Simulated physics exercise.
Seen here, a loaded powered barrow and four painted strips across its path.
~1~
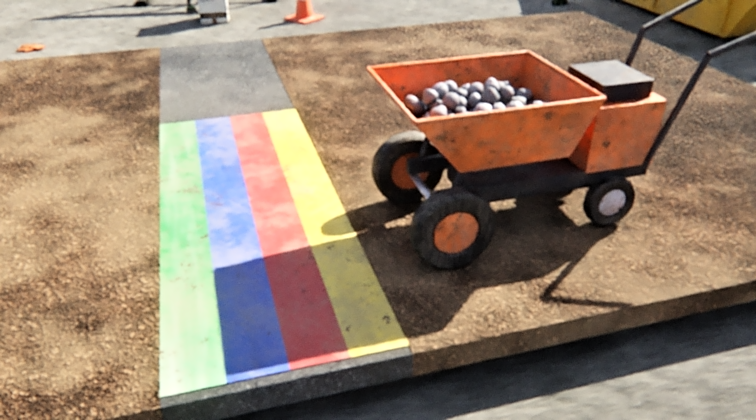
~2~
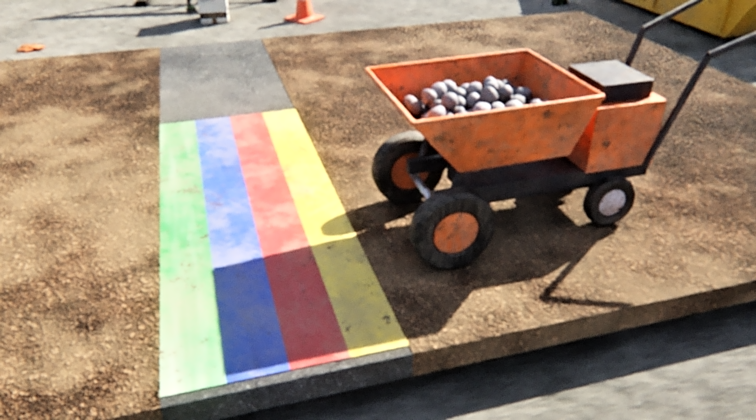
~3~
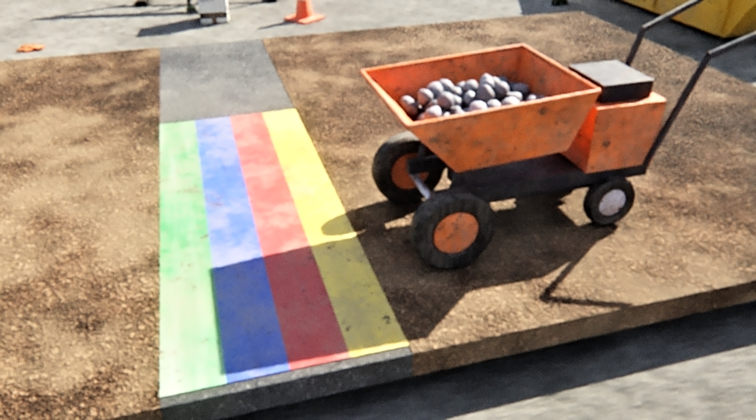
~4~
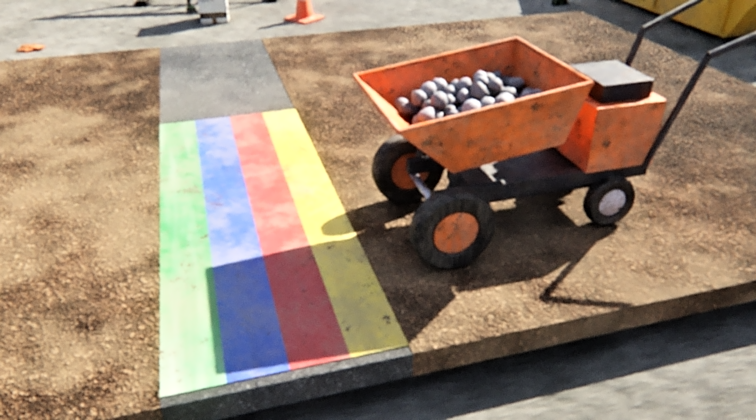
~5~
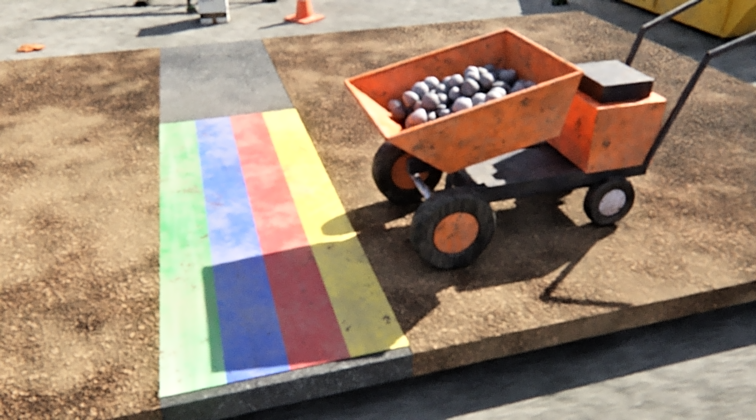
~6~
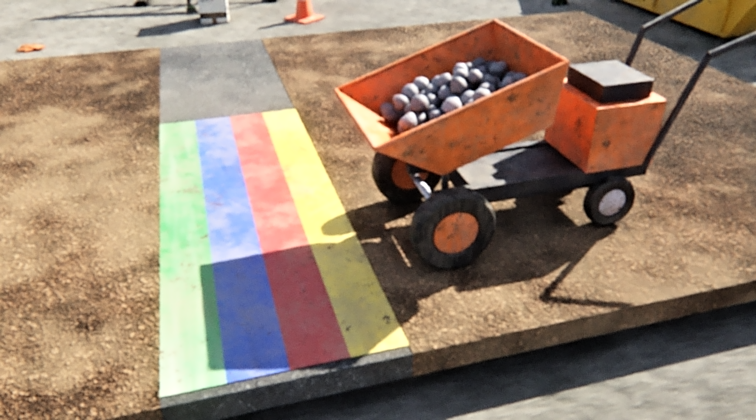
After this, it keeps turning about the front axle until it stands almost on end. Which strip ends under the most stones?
The heap favours the red strip.
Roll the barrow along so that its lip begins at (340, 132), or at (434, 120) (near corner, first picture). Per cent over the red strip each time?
First some 0, then 40 per cent.
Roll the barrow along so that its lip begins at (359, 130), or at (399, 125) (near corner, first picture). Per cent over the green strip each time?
Roughly 20 per cent, and 10 per cent.
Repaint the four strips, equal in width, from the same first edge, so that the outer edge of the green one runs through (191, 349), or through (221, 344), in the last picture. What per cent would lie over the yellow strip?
The first gives 0 %, the second 0 %.
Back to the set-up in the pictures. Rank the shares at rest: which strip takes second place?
It is the blue one.
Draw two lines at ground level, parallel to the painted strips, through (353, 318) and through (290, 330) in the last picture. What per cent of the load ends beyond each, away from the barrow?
The first gives 70 %, the second 40 %.
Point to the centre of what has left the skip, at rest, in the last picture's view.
Around (267, 251).
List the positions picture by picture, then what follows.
Lip of the skip at (415, 123), level; top of the load at (475, 102), round cobbles; yellow strip at (363, 311); red strip at (308, 321); blue strip at (251, 332); green strip at (191, 344), in the first picture.
Lip of the skip at (413, 124), level; top of the load at (474, 101), in the second picture.
Lip of the skip at (407, 127), tipped barely; top of the load at (486, 93), in the third picture.
Lip of the skip at (398, 132), tipped a little; top of the load at (482, 83), in the fourth picture.
Lip of the skip at (388, 139), tipped a little; top of the load at (499, 89), in the fifth picture.
Lip of the skip at (375, 149), tipped clearly; top of the load at (503, 90); yellow strip at (363, 311); red strip at (308, 321); blue strip at (251, 332); green strip at (191, 344), in the sixth picture.
Soon after the last picture, skip tipped steeply; all in the skip.
A little later, skip tipped right over; most in the skip; about a quarter over the red strip; a small part over the blue strip.
Later still, skip tipped right over; about a quarter in the skip; a stray few over the yellow strip; about a third over the red strip; about a quarter over the blue strip; a small part over the green strip; a stray few off the paint.
At rest, skip tipped right over; about a quarter in the skip; a stray few over the yellow strip; about a third over the red strip; about a quarter over the blue strip; a small part over the green strip; a stray few off the paint.
